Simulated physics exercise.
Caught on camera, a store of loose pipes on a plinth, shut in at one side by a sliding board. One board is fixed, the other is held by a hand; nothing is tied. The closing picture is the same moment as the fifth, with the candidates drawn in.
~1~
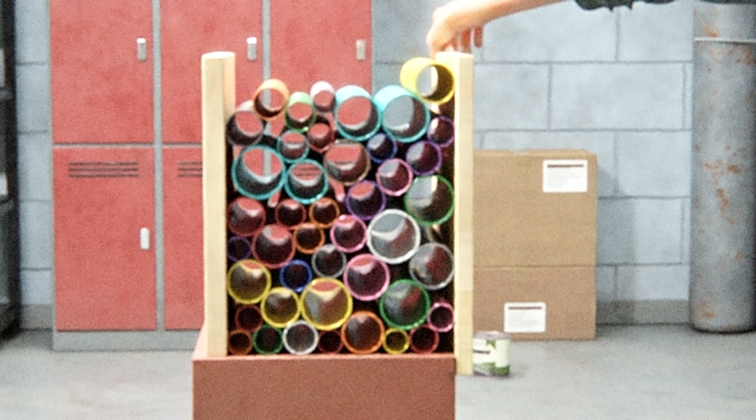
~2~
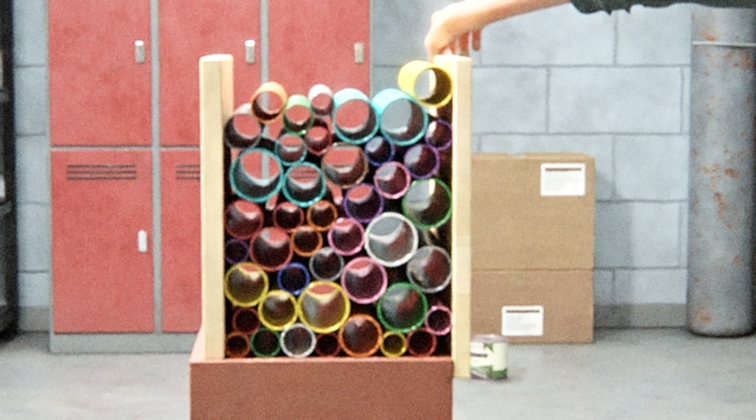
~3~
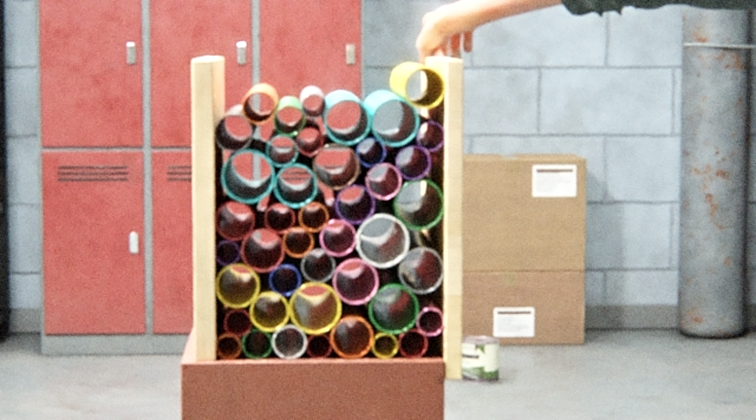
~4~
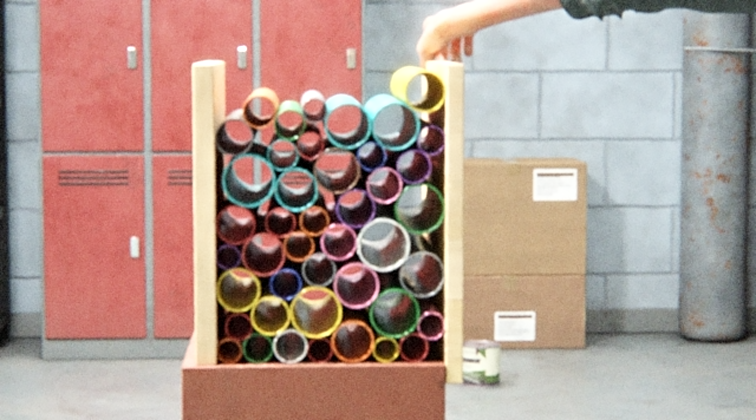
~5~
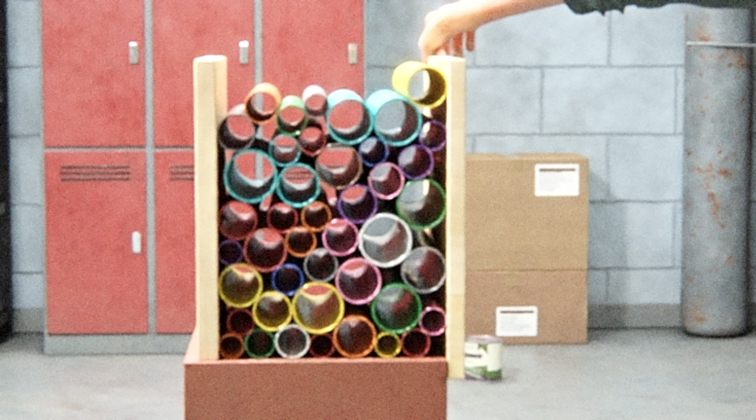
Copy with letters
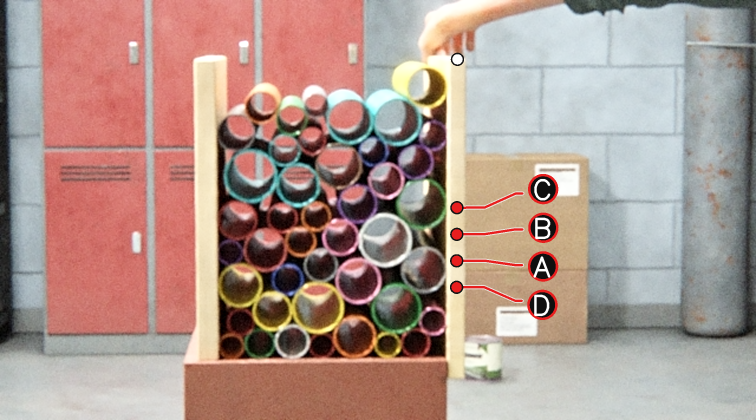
In a room with red lockers and a grey block wall, a hand rested on top of the right-hand board beside a stack of colourful pipes, and nothing moved apart from the view shaking slightly.
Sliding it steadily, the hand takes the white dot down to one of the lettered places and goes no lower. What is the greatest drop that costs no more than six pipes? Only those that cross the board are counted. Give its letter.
The lowest mark that will do is B.
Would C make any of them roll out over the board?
Yes.
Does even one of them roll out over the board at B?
At B: Yes.
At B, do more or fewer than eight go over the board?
Fewer than eight.
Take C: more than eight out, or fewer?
It loses fewer than eight.
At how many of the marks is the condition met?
Two of the four.
On the marked copy, A at (457, 261); B at (457, 234); C at (457, 208); D at (457, 288); the white dot at (458, 59).
Taking B. A third of the way, top of the board (448, 134).
Two thirds of the way, top of the board (448, 218).
When it is over, top of the board (448, 233), five out over the board.
As for the rest, A more than six out over the board; C five out over the board; D more than six out over the board.
